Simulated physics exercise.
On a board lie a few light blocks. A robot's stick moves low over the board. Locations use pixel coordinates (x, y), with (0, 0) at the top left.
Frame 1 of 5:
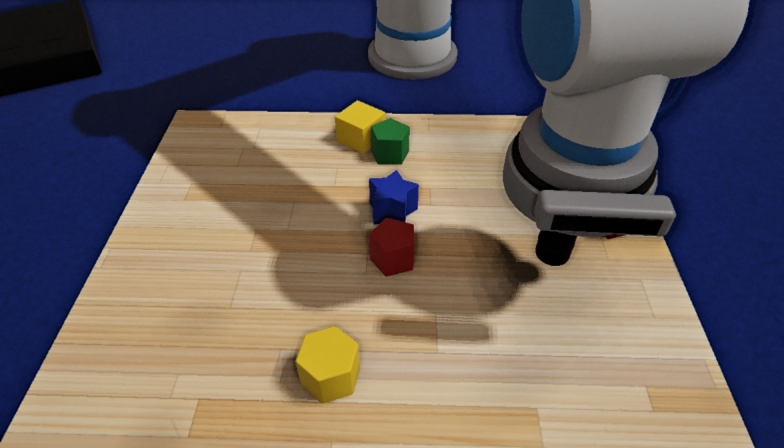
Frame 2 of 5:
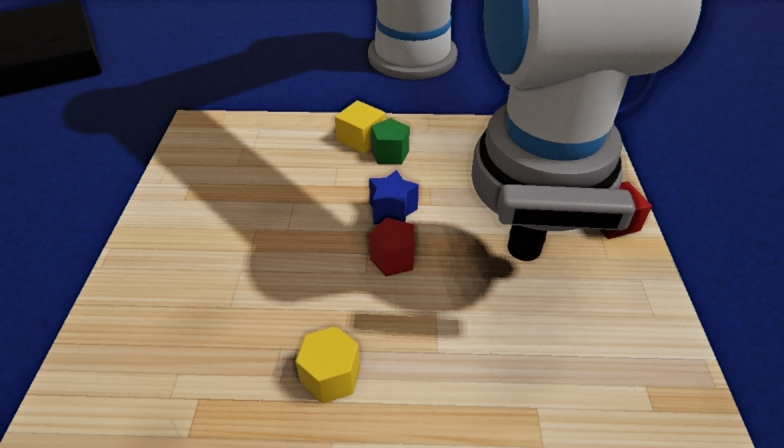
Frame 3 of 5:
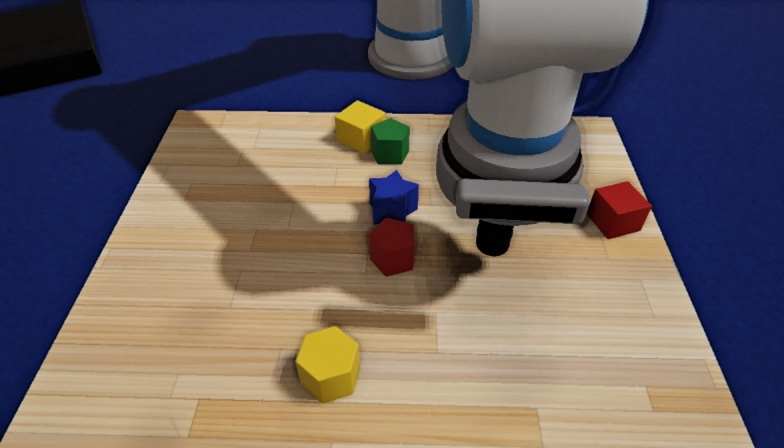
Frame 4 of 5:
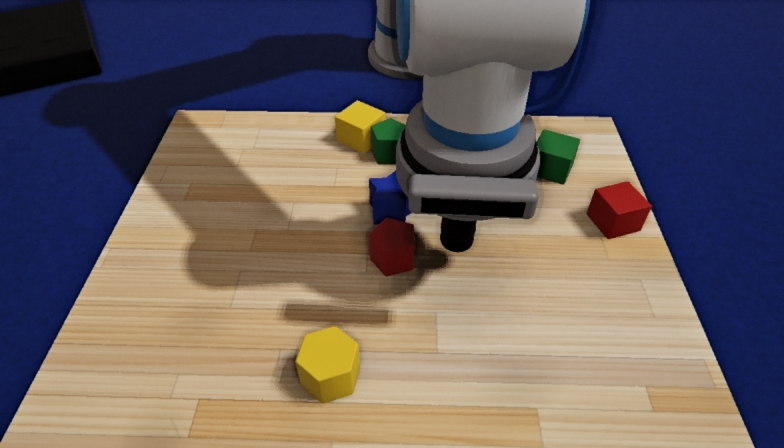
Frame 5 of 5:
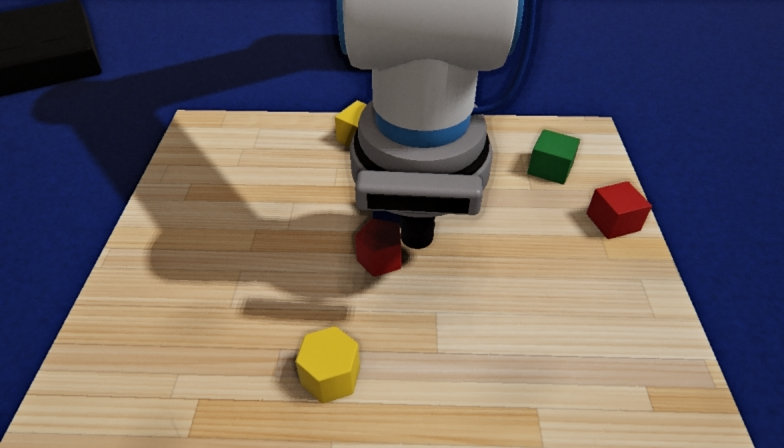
A robot arm sweeping its black stick left low over a wooden board of coloured blocks, nudging a red block slightly left.
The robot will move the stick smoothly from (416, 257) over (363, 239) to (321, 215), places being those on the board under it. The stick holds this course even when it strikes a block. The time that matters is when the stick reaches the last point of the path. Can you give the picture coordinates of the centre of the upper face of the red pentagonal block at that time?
The point I'd pick in the picture is (327, 230).
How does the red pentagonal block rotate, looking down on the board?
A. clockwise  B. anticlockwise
Letter B.
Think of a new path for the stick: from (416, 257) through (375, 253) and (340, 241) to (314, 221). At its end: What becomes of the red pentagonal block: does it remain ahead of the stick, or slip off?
My prediction: No longer in front.
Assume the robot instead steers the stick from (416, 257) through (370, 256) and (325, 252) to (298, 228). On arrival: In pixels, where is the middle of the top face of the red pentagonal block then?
The centre of its top face lies at (273, 235).
What follows on the original path. One third of the way, stick at (379, 227); red pentagonal block at (343, 231), turned 30° anticlockwise.
Two thirds of the way, stick at (344, 212); red pentagonal block at (327, 230), turned 55° anticlockwise.
At the end, stick at (318, 196); red pentagonal block at (327, 230), turned 55° anticlockwise; blue star block in place.
